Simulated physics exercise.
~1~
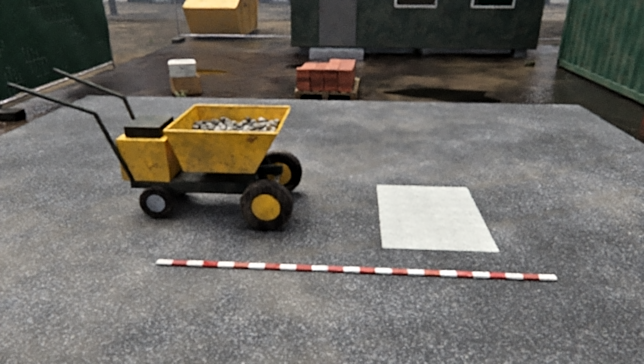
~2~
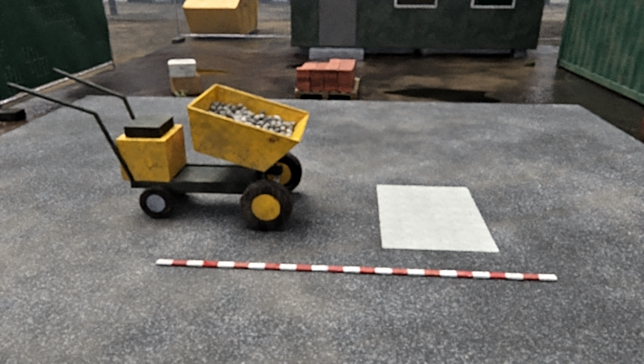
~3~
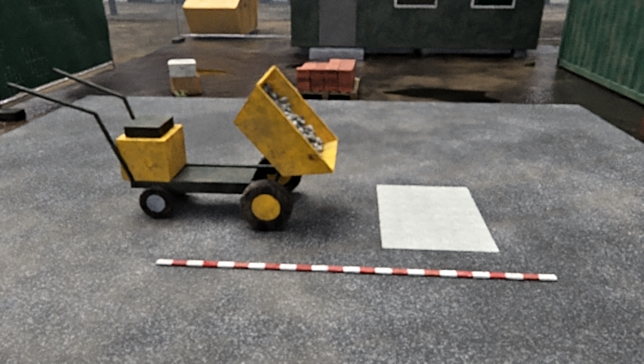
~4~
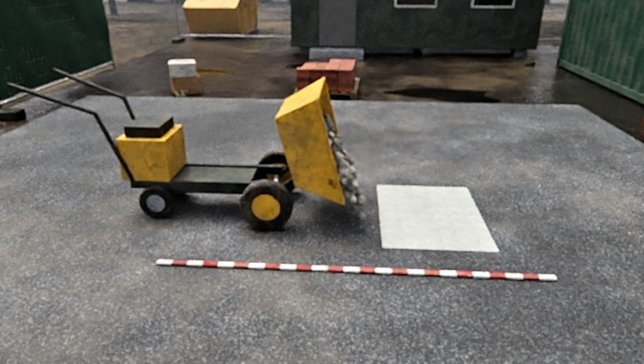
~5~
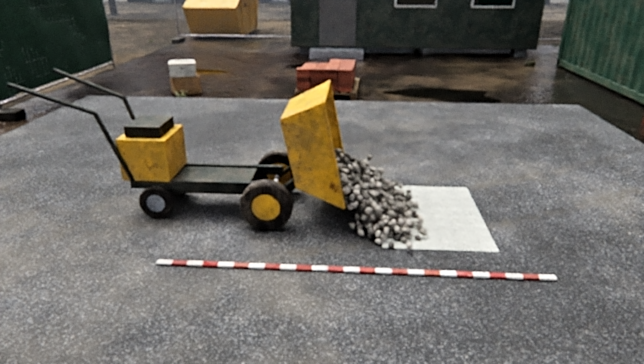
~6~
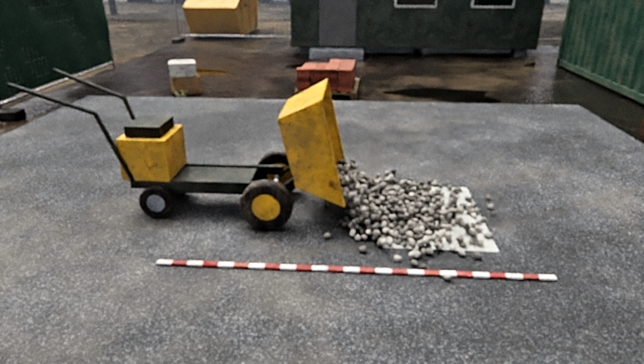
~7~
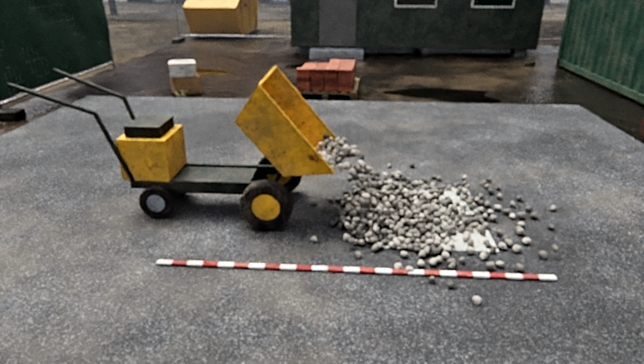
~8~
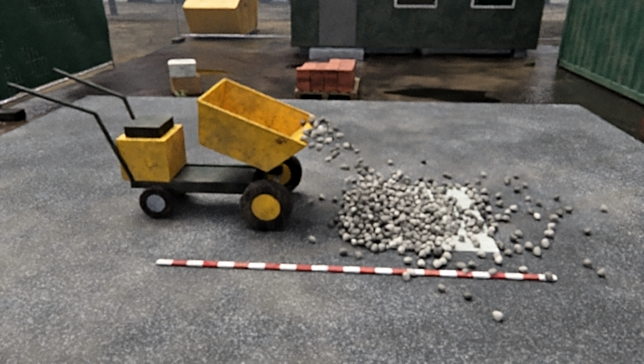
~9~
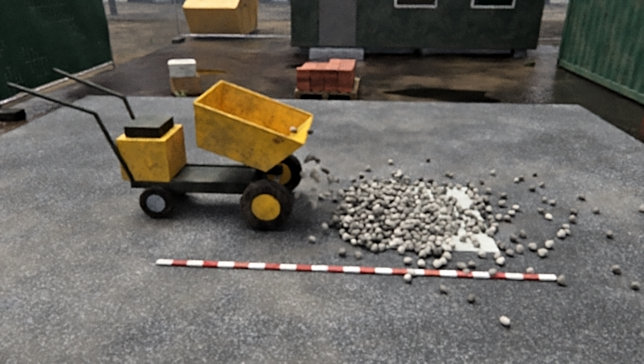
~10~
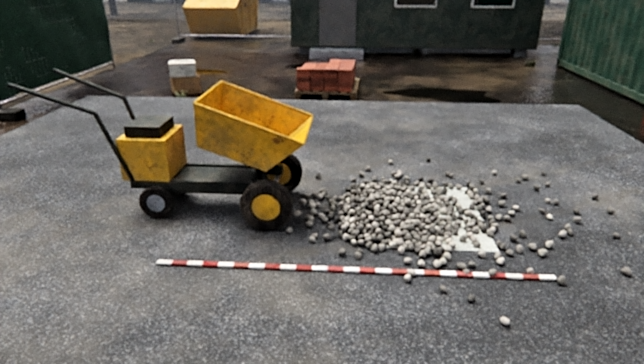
A yellow skip tips grey stones over a pale sheet, then swings partway back.
